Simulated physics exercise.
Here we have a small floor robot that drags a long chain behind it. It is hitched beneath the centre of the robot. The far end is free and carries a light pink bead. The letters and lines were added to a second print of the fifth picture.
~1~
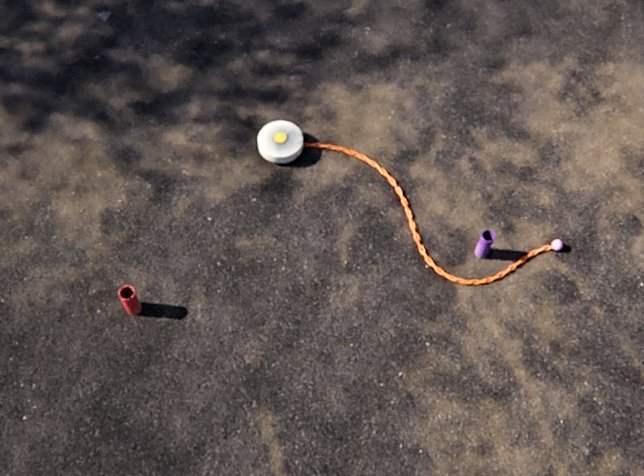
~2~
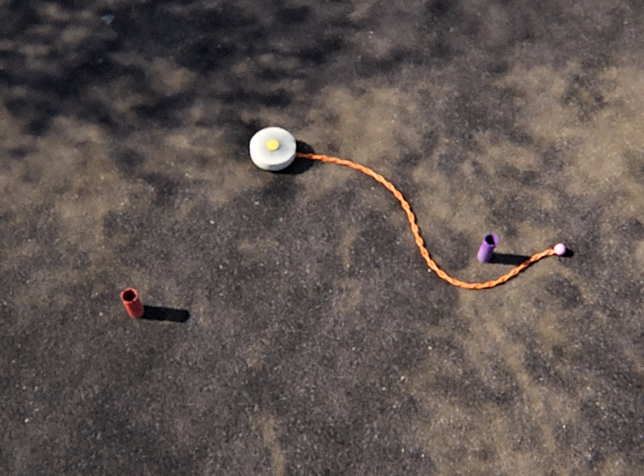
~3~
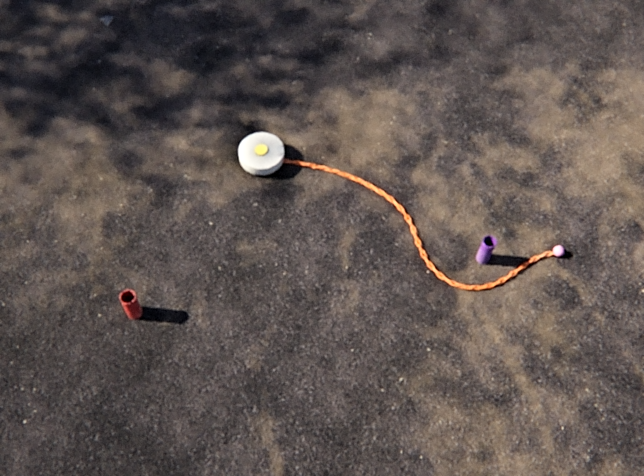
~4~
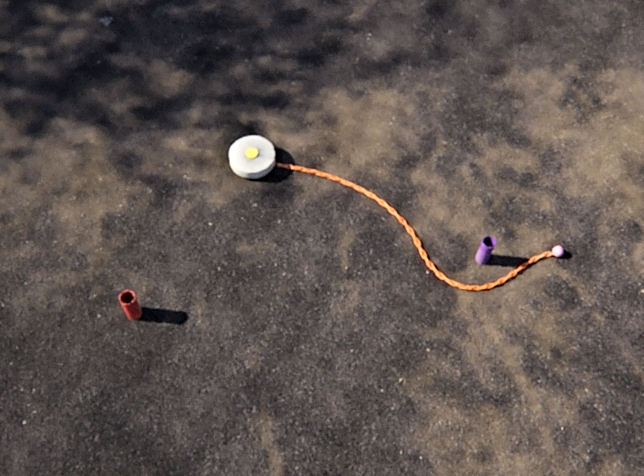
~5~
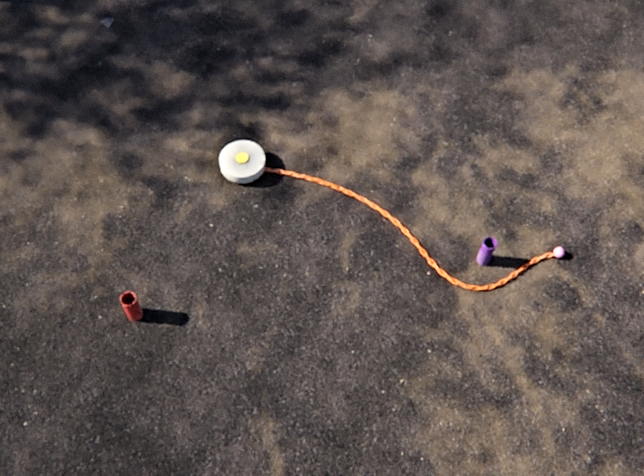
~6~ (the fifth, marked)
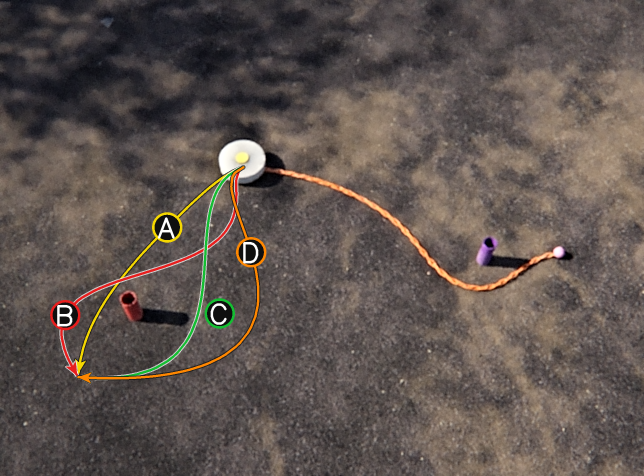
White disc-shaped robot creeping left and slightly down across dark mottled ground, trailing an orange chain past a purple post.
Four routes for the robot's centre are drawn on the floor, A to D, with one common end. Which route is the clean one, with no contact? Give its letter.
It should follow D.
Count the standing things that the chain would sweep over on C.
One.
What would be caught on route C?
It is the purple post.
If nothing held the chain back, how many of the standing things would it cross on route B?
In all, two.
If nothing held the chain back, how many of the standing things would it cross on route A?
In all, two.
On the marked copy, A from (243, 167) via (144, 252) to (78, 373); B from (243, 167) via (154, 270) to (77, 375); C from (243, 167) via (202, 292) to (78, 377); D from (243, 167) via (255, 317) to (78, 377).
With D. Early on, robot (255, 267), middle of the chain (402, 233), free end (559, 253).
Further on, robot (186, 367), middle of the chain (374, 287), free end (556, 253).
At the end, robot (76, 374), middle of the chain (287, 329), free end (471, 274); nothing has been touched.
As for the rest, A meets the purple post and red post; B meets the purple post and red post; C meets the purple post.
